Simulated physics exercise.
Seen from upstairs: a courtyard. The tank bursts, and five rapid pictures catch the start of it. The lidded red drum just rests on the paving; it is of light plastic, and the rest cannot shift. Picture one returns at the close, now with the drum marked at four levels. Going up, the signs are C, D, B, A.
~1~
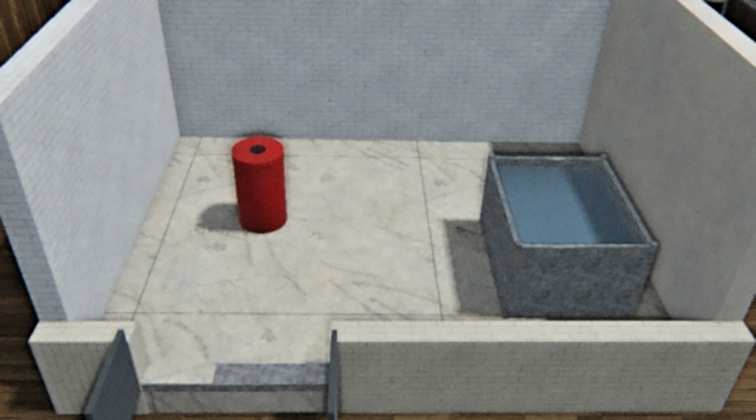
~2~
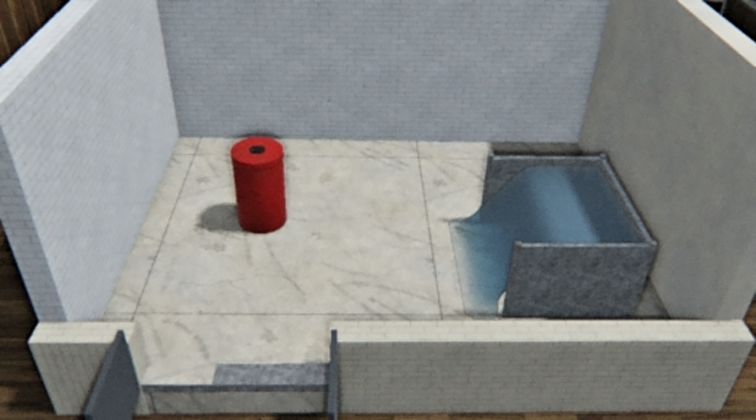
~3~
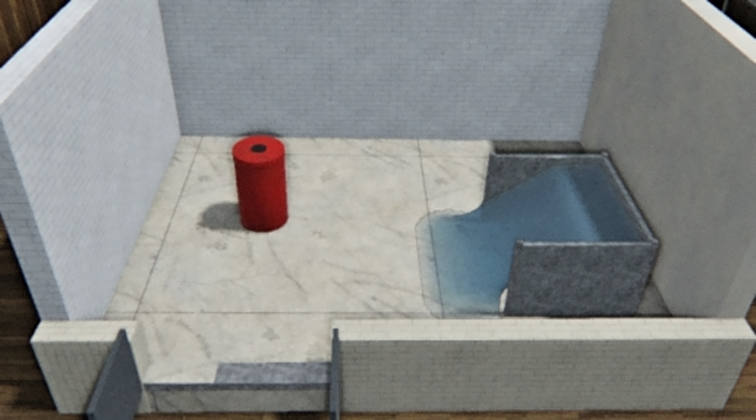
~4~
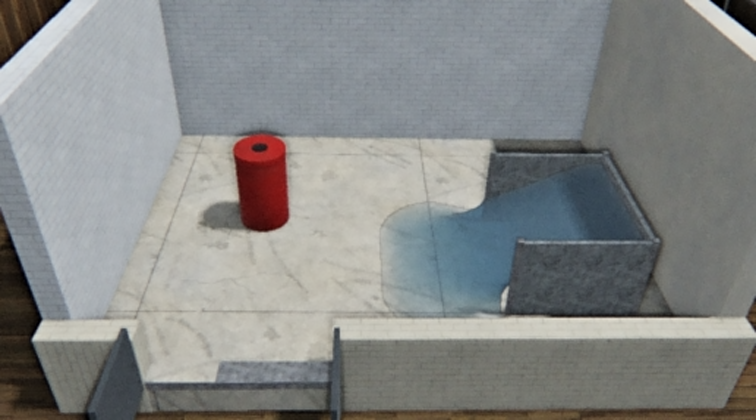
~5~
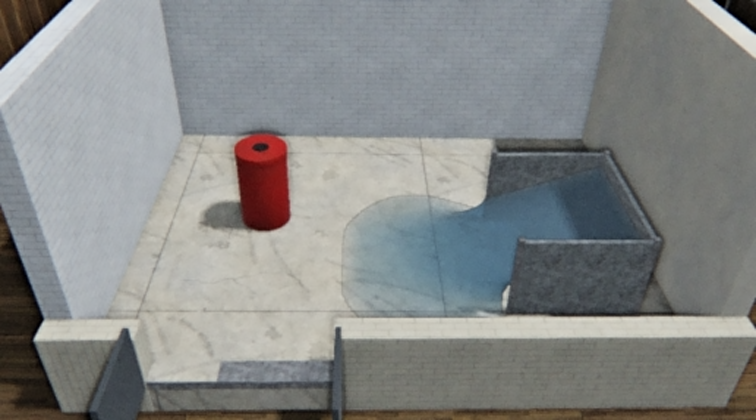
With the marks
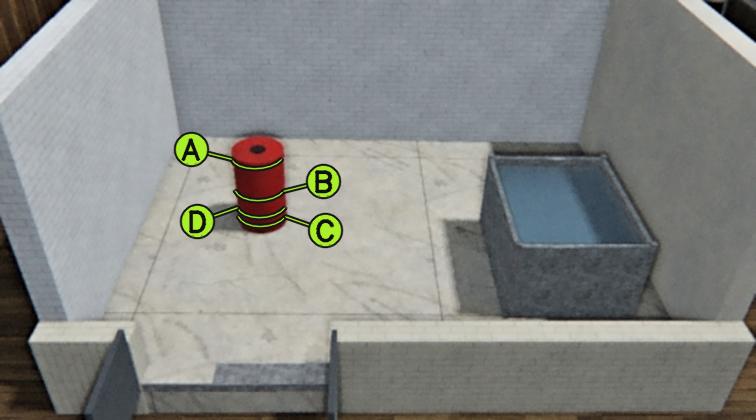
Water pours from the open side of a grey tank and spreads left across the floor.
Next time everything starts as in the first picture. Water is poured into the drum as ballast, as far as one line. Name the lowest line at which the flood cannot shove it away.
The limit is B.
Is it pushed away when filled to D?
Yes, it does.
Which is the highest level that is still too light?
That would be D.
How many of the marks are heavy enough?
Two.
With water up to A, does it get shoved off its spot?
No, that is safe.
On the marked copy, A at (254, 168); B at (257, 200); C at (260, 226); D at (259, 217); from the bottom up C, D, B, A.
For level A, it does not move.
For level B, it does not move.
For level C, it is pushed about 4 times its own width away.
For level D, it is pushed about its own width away.
